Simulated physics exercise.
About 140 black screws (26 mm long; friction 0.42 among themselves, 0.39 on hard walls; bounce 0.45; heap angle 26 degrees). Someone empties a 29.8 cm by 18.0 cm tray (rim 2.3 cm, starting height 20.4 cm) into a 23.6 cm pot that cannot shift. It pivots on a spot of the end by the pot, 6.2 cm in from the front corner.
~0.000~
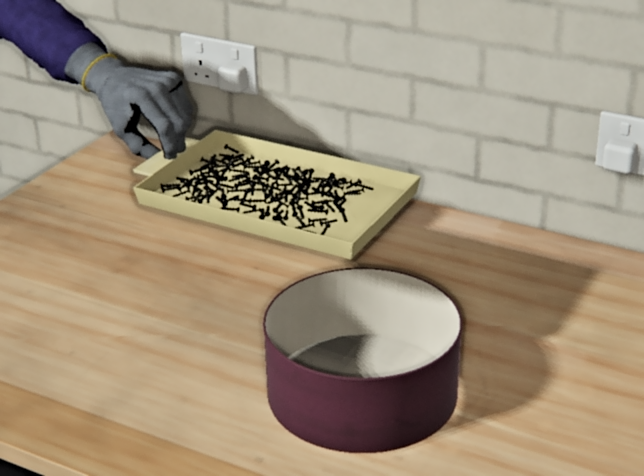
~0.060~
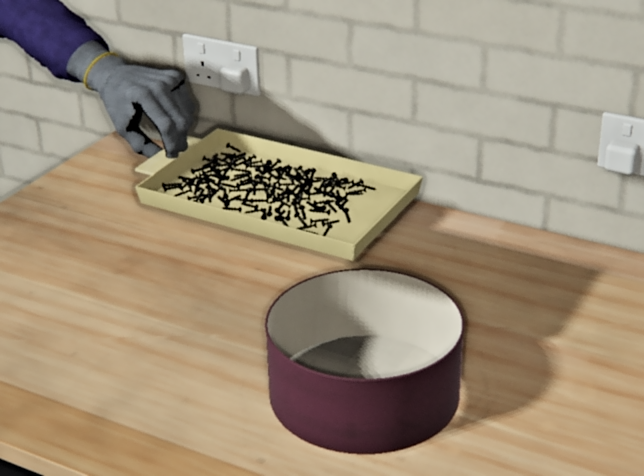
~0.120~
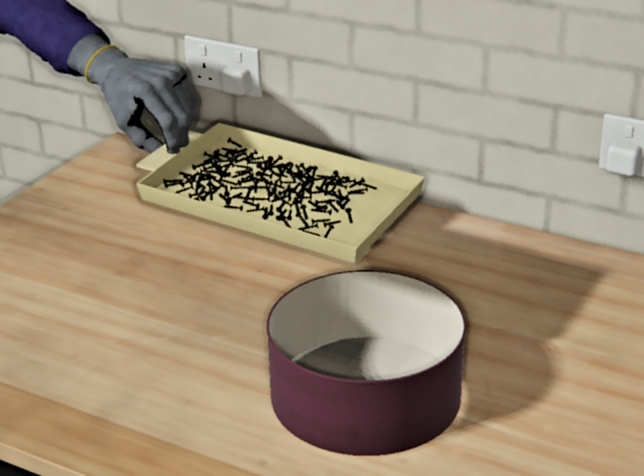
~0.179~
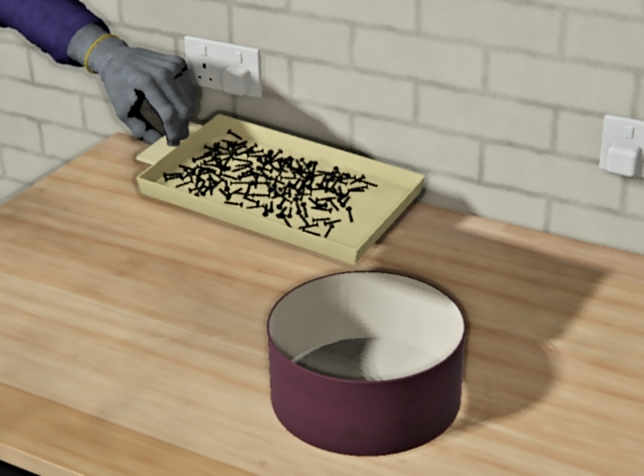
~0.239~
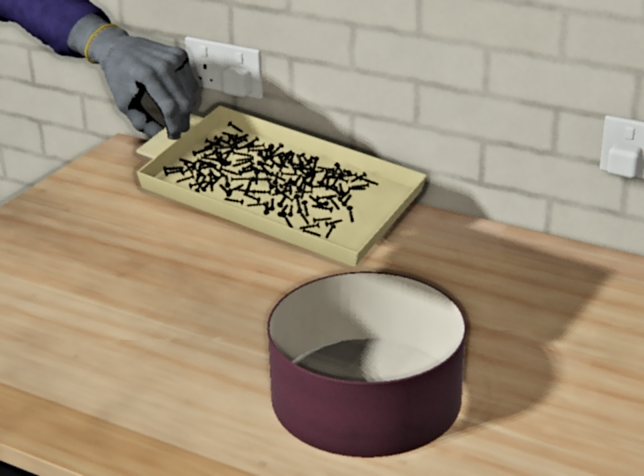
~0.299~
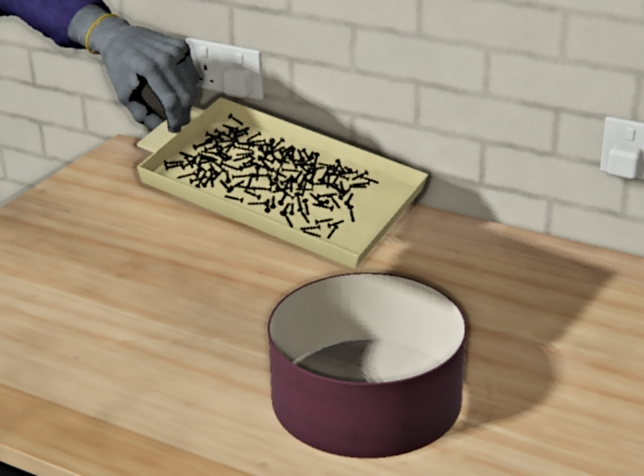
At the start, a gloved hand holds the left end of a pale yellow tray of scattered black screws, lying flat on a wooden counter behind a maroon pot. The hand then gradually raises that end, tilting the tray down toward the right, while the screws barely shift and the pot stays put.
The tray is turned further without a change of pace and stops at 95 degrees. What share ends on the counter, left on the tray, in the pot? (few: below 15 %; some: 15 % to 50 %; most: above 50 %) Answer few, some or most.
On the counter: Few; left on the tray: Few; in the pot: Most.
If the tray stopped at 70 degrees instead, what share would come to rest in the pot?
Then about 60 per cent.
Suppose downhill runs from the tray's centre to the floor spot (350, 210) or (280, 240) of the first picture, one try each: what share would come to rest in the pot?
Some 55 and 95 per cent.
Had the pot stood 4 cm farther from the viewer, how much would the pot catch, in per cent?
In that case some 100 per cent.
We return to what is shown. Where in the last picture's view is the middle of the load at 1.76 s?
Around (355, 243).
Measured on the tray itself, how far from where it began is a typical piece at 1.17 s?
Roughly 14 cm.
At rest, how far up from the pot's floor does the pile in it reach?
Roughly 2.0 cm.
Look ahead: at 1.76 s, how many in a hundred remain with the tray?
Roughly 95 per cent.
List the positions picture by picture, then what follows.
The first frame shows tray tilt 0 degrees, front corners at (138, 187) and (350, 241); middle of the pieces at (275, 188); pot at (362, 319).
The second frame shows tray tilt 1 degrees, front corners at (140, 186) and (352, 243); middle of the pieces at (277, 188).
The third frame shows tray tilt 3 degrees, front corners at (141, 183) and (354, 246); middle of the pieces at (278, 186).
The fourth frame shows tray tilt 5 degrees, front corners at (141, 177) and (355, 248), lowest corner right front; middle of the pieces at (278, 182).
The fifth frame shows tray tilt 8 degrees, front corners at (142, 172) and (356, 250), lowest corner right front; middle of the pieces at (279, 178).
The sixth frame shows tray tilt 11 degrees, front corners at (142, 166) and (356, 253), lowest corner right front; middle of the pieces at (280, 174); pot at (367, 324). The tray's pace is about 45 degrees a second.
Then, at 1.17 s, tilt 50 degrees; the tray holds 100 %, the pot 0 %.
Then, at 1.76 s, tilt 76 degrees; the tray holds 95 %, the pot 5 %.
Then, at 2.39 s, tilt 95 degrees; the tray holds 0 %, the pot 100 %.
By 3.1 s all is still; counter 0 %, tray 0 %, pot 100 %.
